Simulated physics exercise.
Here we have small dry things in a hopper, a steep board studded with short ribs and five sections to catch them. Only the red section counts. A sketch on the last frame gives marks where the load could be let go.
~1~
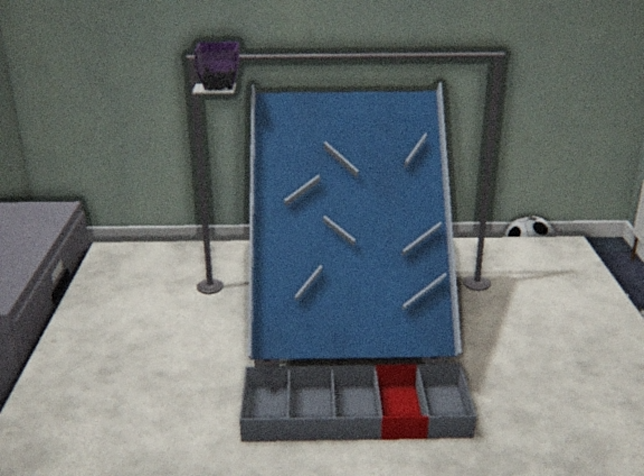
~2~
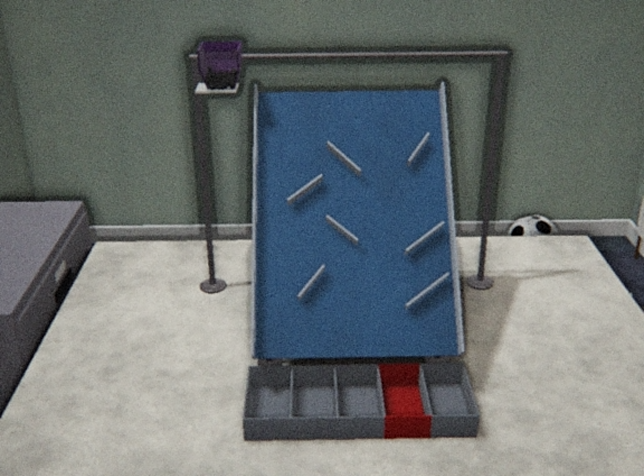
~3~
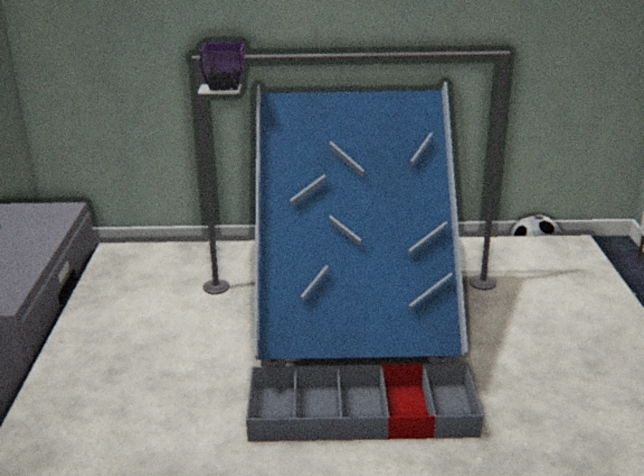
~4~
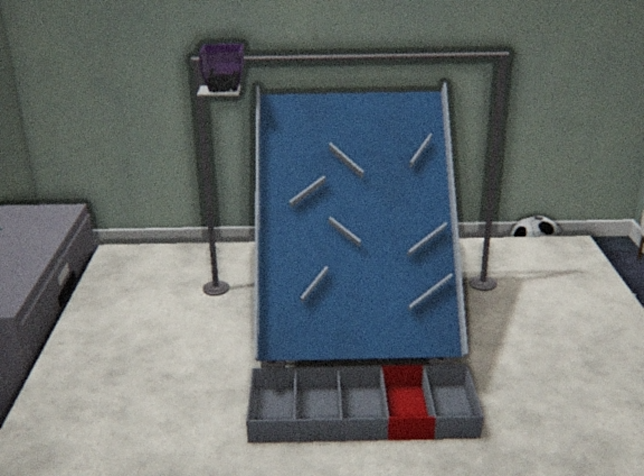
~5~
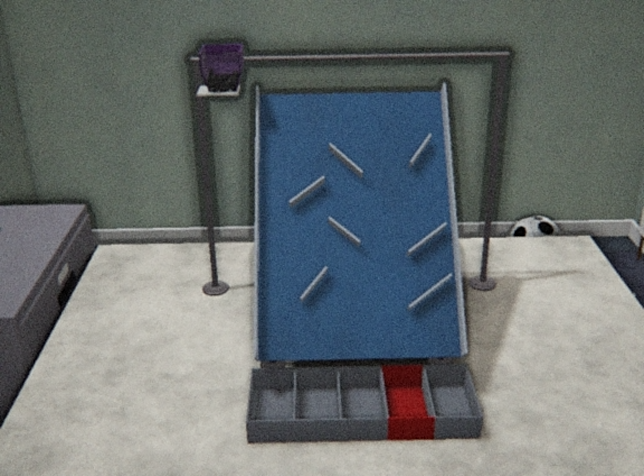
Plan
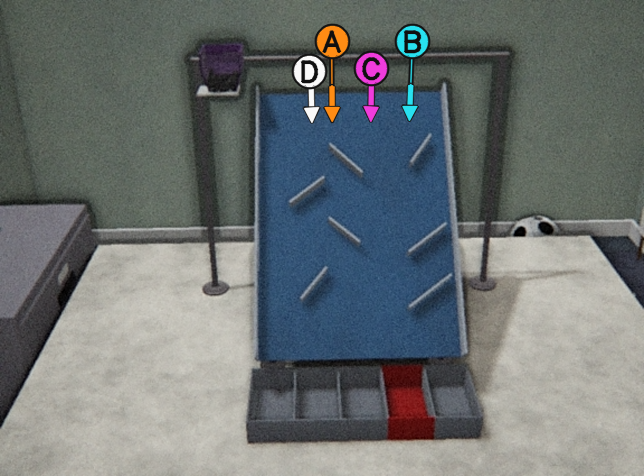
In a room with a green wall and a pale floor, the view looks slightly down from the front at a steep blue board. A purple hopper sits at the upper left on a dark metal frame, seven short grey ribs stud the board, and a five-section grey tray with its fourth section red lies below. The camera shifts very slightly, and nothing else visibly moves.
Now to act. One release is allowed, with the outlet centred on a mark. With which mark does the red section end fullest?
C is best.
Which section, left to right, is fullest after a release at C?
The fourth from the left.
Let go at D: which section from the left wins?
The first from the left.
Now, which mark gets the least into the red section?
Mark D.
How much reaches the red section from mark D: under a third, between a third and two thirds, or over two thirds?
It is under a third.
On the marked copy, mark A meets the board at (332, 116); mark B meets the board at (409, 115); mark C meets the board at (370, 116); mark D meets the board at (311, 117).
With A, about a third in the red section, about a third in other sections, about a quarter held on the board, a stray few outside the box.
With B, about a third in the red section, about half in other sections, a small part outside the box.
With C, about two thirds in the red section, about a quarter in other sections, a small part outside the box.
With D, a small part in the red section, about two thirds in other sections, a small part held on the board, a small part outside the box.
